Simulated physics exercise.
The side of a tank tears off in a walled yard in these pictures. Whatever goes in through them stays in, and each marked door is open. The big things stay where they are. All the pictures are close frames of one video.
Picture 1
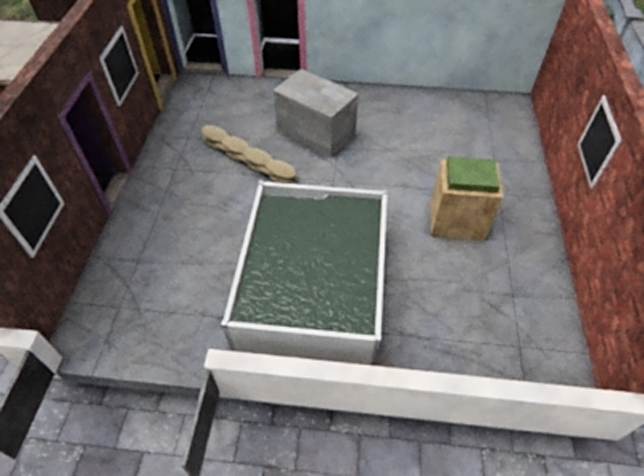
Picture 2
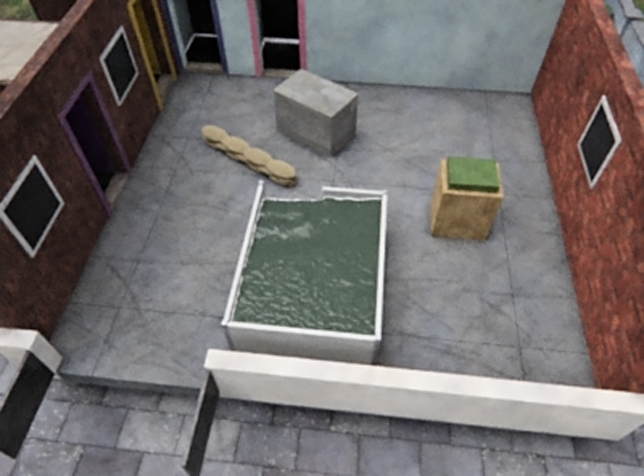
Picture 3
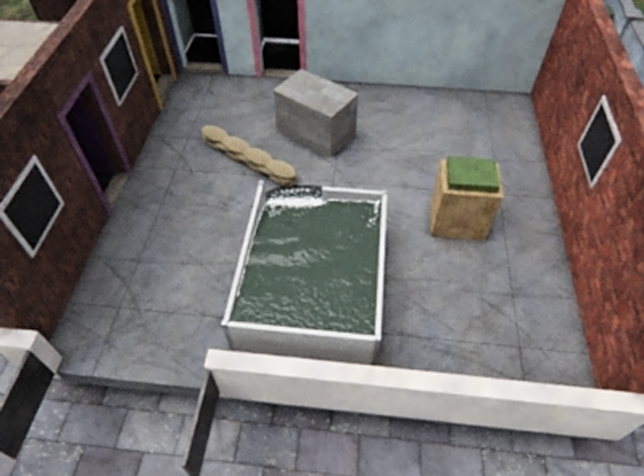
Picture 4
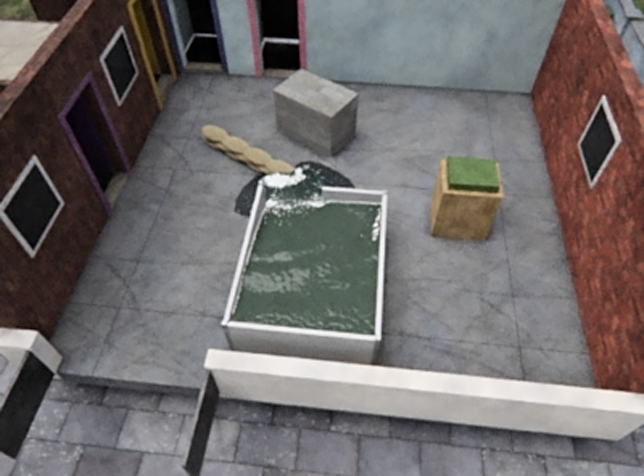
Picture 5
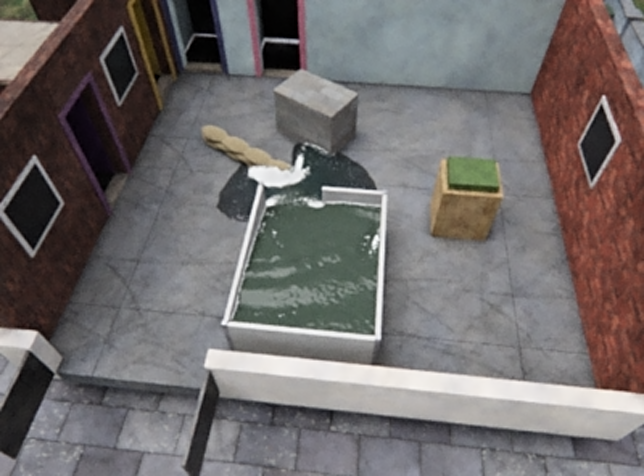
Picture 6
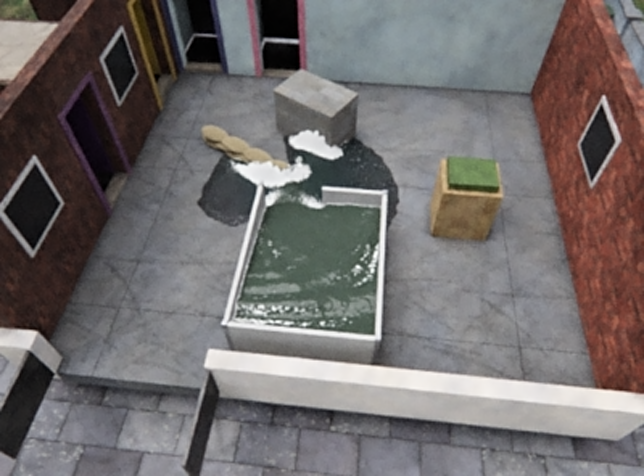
Tank of green water in a walled yard breaking open at its far side, water pouring out and spreading around a wooden log.
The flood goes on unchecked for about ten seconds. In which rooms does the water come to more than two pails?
One by one: The purple door gets too much water coming through, the pink door gets too much water coming through, the yellow door doesn't get too much water coming through, the blue door gets too much water coming through.
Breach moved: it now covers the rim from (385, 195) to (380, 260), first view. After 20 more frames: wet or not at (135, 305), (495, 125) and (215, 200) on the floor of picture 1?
Taking the points in order: Unwetted, swamped and unwetted.
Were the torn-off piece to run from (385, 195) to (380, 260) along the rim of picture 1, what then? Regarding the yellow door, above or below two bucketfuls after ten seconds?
With the breach moved, the yellow one stays within limits.
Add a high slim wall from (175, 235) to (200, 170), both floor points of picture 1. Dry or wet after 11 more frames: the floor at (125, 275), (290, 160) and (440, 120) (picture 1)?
Results in order: Bone-dry / swamped / swamped.
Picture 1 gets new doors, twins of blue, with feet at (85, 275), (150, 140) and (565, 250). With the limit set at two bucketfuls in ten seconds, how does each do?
Note: Door one undershoots; door two overshoots; door three undershoots.
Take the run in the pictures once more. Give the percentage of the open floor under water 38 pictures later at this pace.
Some 75 per cent.
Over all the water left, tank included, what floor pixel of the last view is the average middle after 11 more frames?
I reckon somewhere around (304, 228).
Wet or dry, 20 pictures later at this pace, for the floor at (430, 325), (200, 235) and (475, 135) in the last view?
In turn, the points end up high and dry, high and dry and soaked.
A moment on, water covers 25 % of the floor; the purple door not reached, the pink door not reached, the yellow door not reached, the blue door not reached.
Next, water covers 40 % of the floor; the purple door under two buckets in, the pink door not reached, the yellow door wet at the sill, nothing in, the blue door not reached.
Then, water covers 55 % of the floor; the purple door over two buckets in, the pink door not reached, the yellow door wet at the sill, nothing in, the blue door over two buckets in.
Later, water covers 75 % of the floor; the purple door far over two buckets in, the pink door under two buckets in, the yellow door under two buckets in, the blue door far over two buckets in.
In the end, water covers 90 % of the floor; the purple door far over two buckets in, the pink door over two buckets in, the yellow door under two buckets in, the blue door far over two buckets in.
